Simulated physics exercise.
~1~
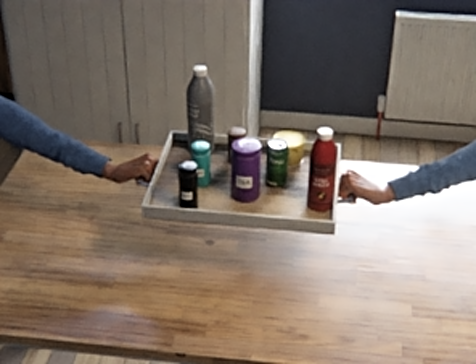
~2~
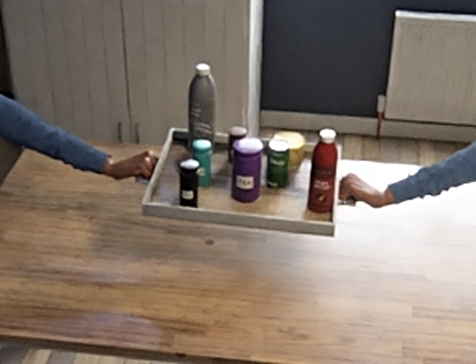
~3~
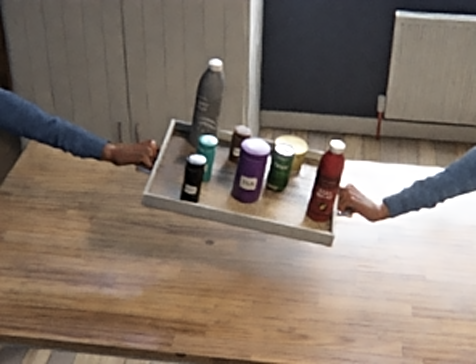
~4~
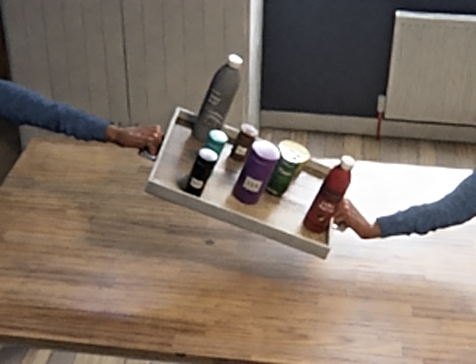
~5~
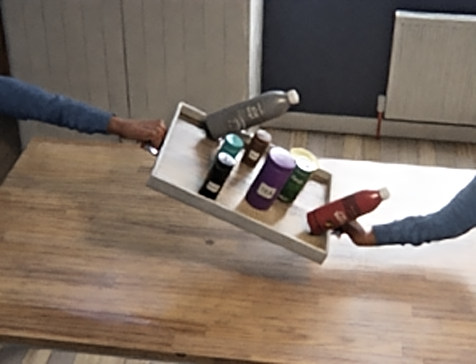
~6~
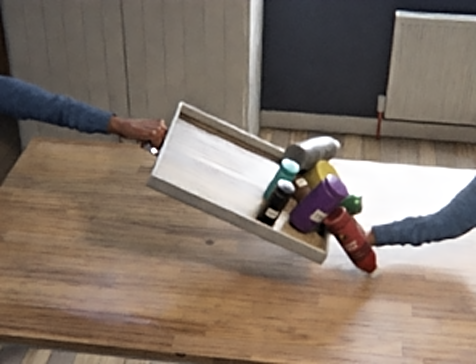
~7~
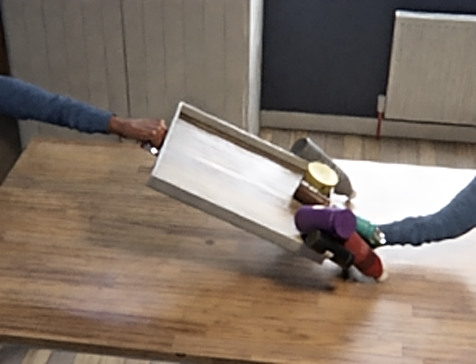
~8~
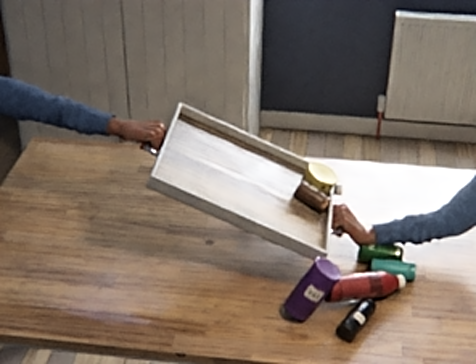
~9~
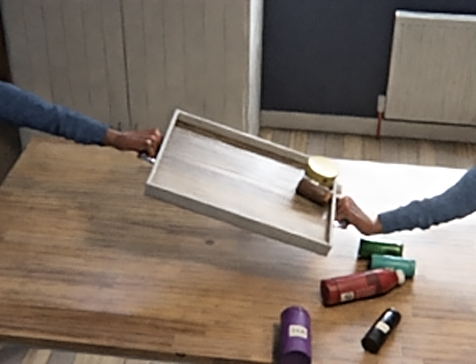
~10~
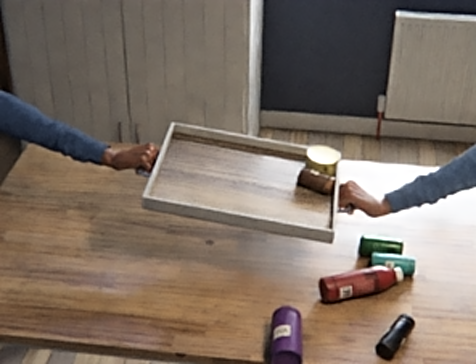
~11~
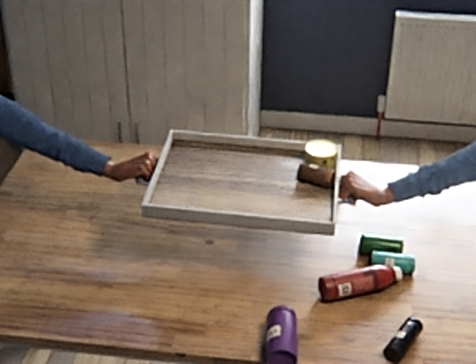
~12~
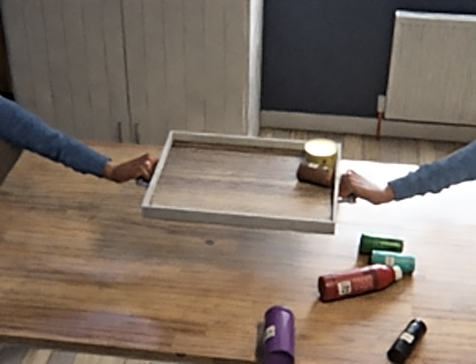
Above a wooden table, two hands tilt a tray of bottles and containers down to the right, and the items topple and slide, most spilling off that edge. The hands level the tray, leaving a yellow tub and a fallen brown shaker aboard, with others lying on the table.
